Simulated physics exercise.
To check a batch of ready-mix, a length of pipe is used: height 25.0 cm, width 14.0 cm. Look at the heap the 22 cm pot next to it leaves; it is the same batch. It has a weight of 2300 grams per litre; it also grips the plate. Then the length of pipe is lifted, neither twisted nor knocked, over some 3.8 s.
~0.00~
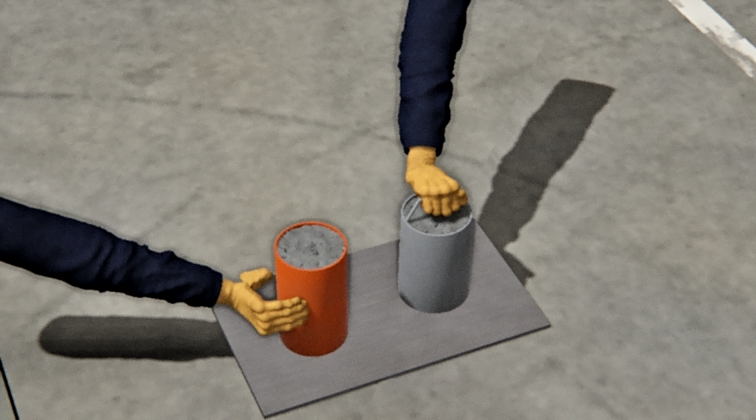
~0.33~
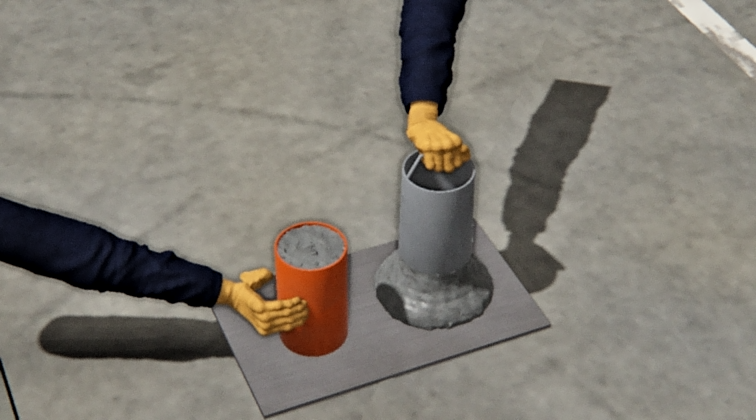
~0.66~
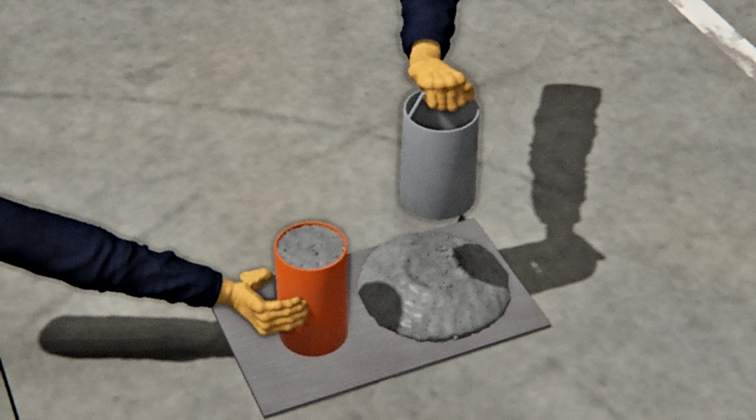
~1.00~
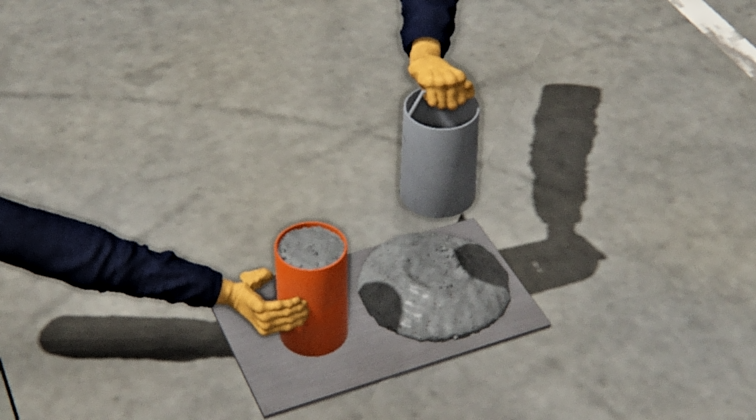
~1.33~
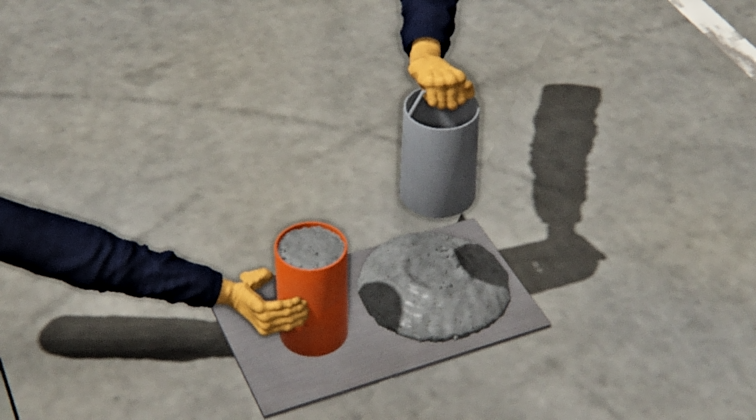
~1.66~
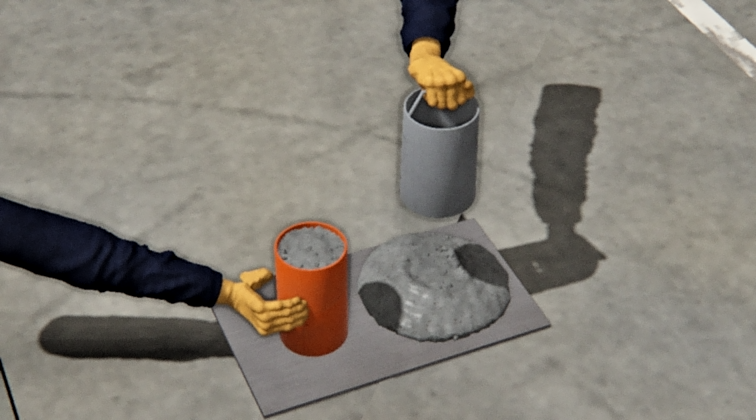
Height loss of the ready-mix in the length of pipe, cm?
16 cm.
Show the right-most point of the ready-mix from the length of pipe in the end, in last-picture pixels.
(391, 332), roughly.
By 2.6 s, the length of pipe is up 5.7 cm; the ready-mix has come down 8.0 cm to 17 cm and is 28 cm wide.
By 3.6 s, the length of pipe is up 16 cm; the ready-mix has come down 16 cm to 9.5 cm and is 33 cm wide.
By 4.5 s, the length of pipe is up 25 cm; the ready-mix has come down 16 cm to 9.4 cm and is 33 cm wide.
By 5.7 s, the length of pipe is clear; the ready-mix has come down 16 cm to 9.3 cm and is 33 cm wide.
By 6.1 s, at rest, the length of pipe is clear; the ready-mix has come down 16 cm to 9.3 cm and is 33 cm wide.
